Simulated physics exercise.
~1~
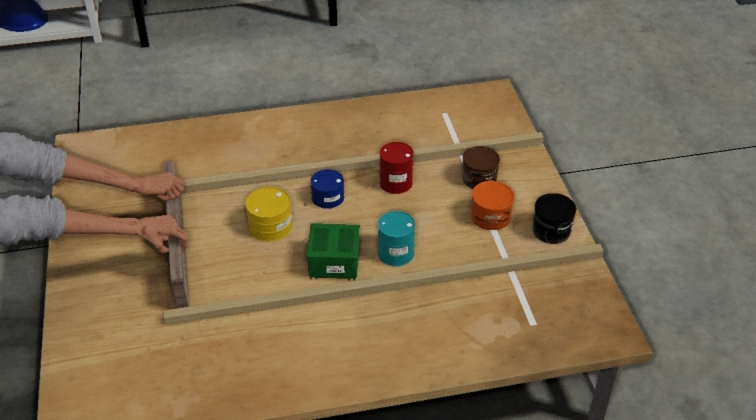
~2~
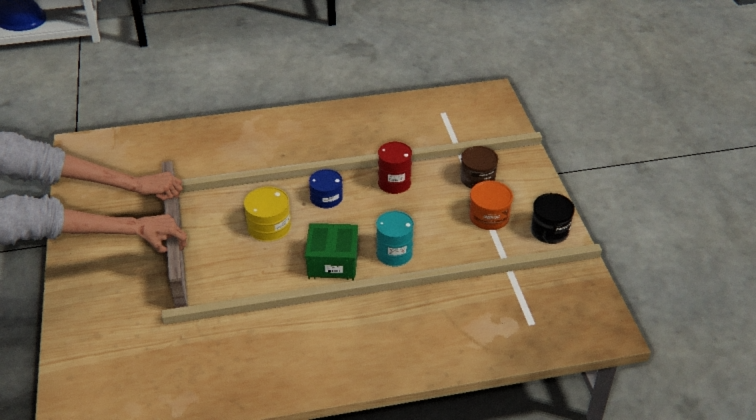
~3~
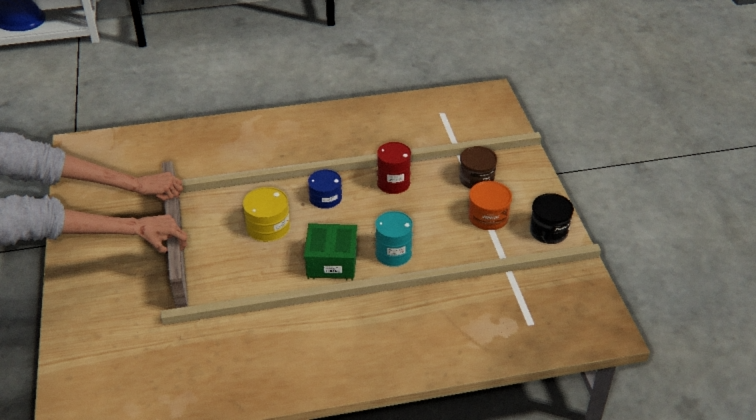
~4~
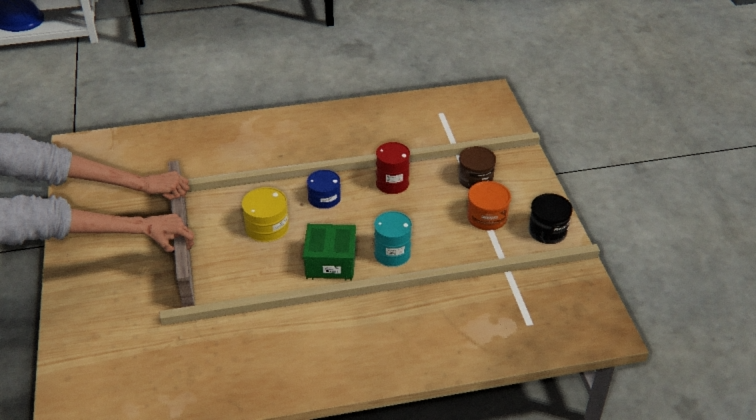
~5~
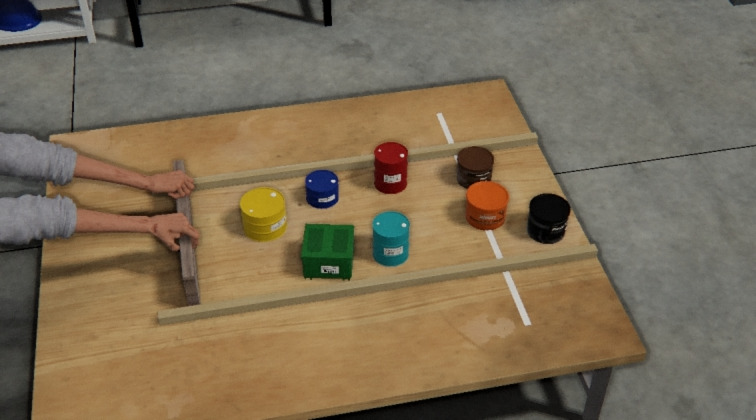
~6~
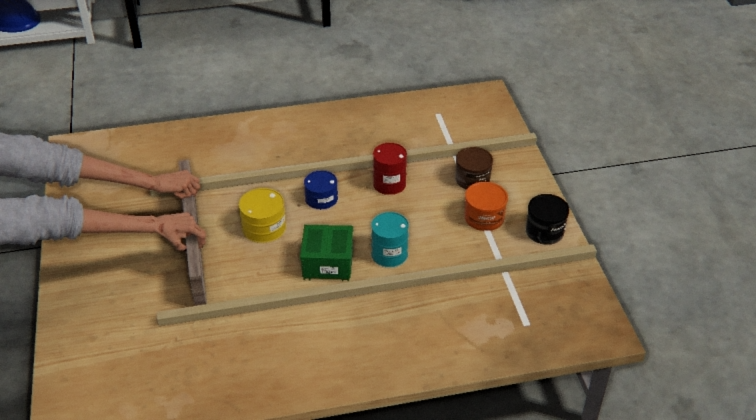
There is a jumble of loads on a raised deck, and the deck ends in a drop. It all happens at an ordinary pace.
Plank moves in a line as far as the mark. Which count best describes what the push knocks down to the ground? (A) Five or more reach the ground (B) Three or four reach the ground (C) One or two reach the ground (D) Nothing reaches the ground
C.
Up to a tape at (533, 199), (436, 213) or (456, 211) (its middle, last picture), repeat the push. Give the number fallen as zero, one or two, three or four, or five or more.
Taking the three places in turn: At least five, no fall at all, not one.
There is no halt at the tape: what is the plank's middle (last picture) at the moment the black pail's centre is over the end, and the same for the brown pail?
About (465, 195), and (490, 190) for the other.
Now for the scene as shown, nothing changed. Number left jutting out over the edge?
Overhanging ones - 1.
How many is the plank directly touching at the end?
Contact count: 3.
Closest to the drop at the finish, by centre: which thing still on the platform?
The brown pail winds up nearest.
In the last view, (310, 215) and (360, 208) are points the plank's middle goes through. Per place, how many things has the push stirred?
Answer - first 3, then 5.
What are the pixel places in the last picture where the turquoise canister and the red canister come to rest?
The turquoise canister ends at (556, 218) and the red canister at (509, 150).
Soon after, none off yet; black pail at rest near (547, 220); brown pail at rest near (474, 169); orange pail at rest near (485, 207).
By the end, the number that fall off is one or two; fallen, black pail.
